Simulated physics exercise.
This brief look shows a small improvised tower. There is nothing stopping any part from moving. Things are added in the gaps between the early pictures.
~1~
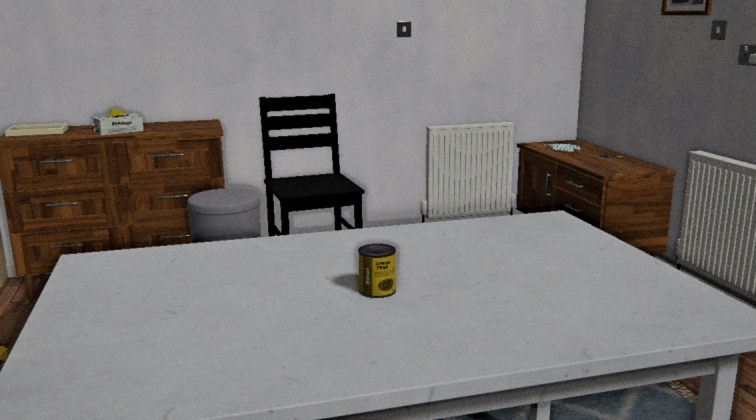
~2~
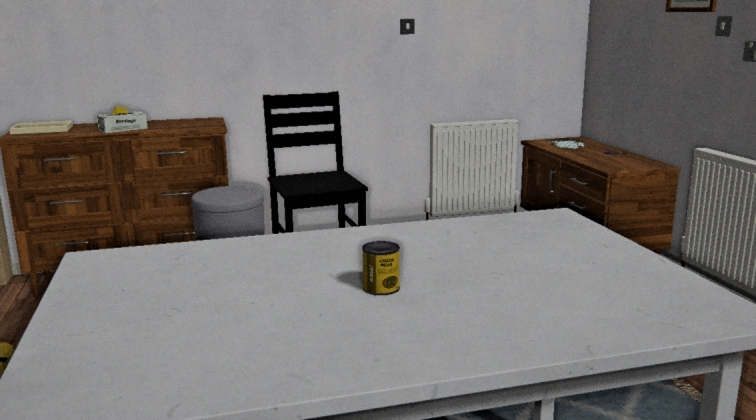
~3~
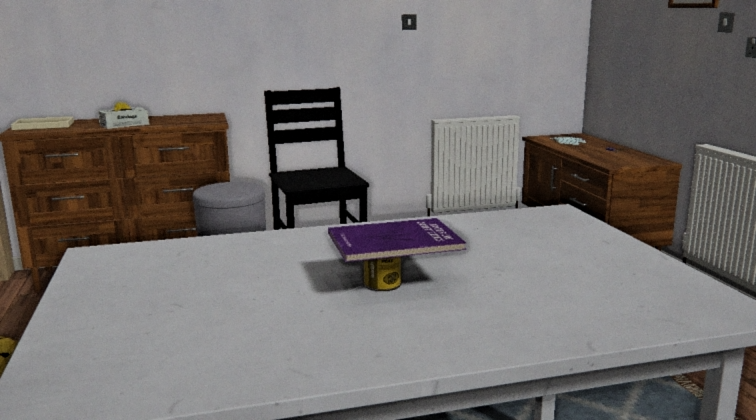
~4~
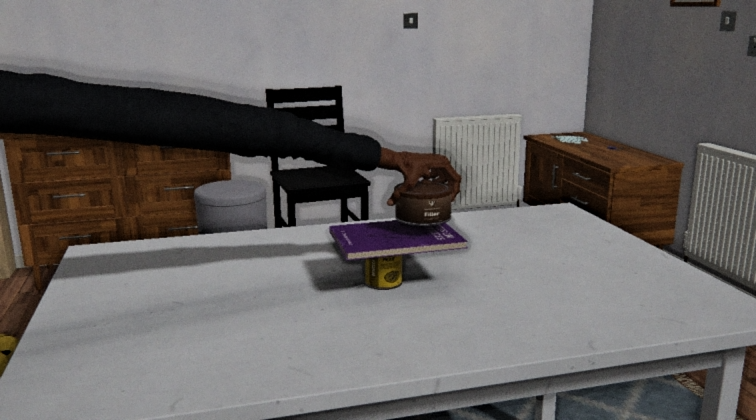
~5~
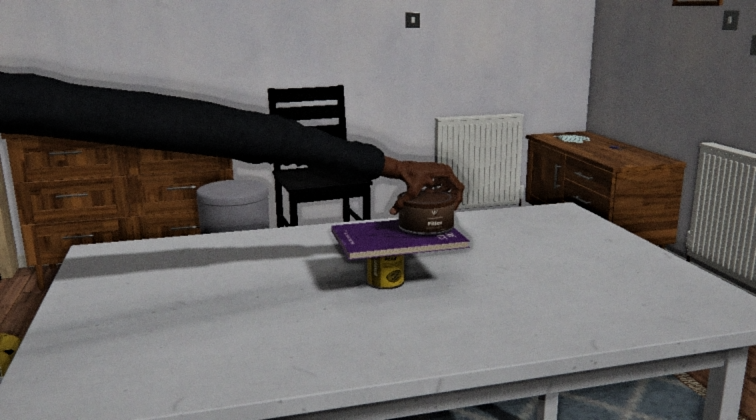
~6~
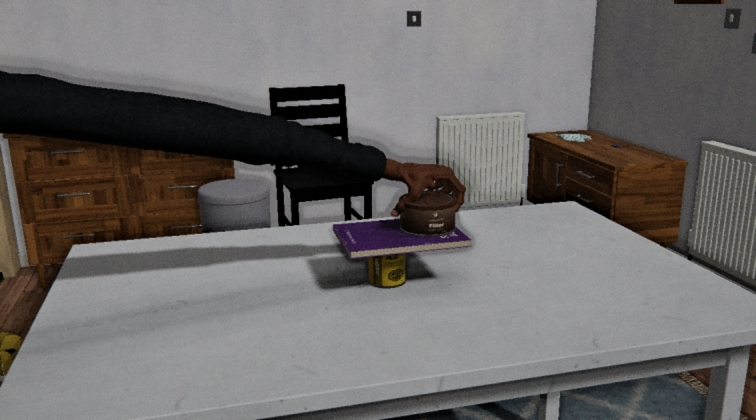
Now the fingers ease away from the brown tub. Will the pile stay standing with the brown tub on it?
I expect failure here.
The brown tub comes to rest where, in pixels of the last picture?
It ends near (477, 246).
Then, 0.30 s on from there, brown tub now fallen; purple book turned 53° from how it was put.
Then, 0.40 s on from there, purple book turned 50° from how it was put.
Then, 0.60 s on from there, purple book turned 38° from how it was put.
Then, 1.40 s on from there, purple book turned 36° from how it was put.
In the end, fallen, brown tub; toppled in the stack, purple book; yellow tin unmoved. At the end, from the last picture's camera, brown tub near (476, 246). The stack gives way.
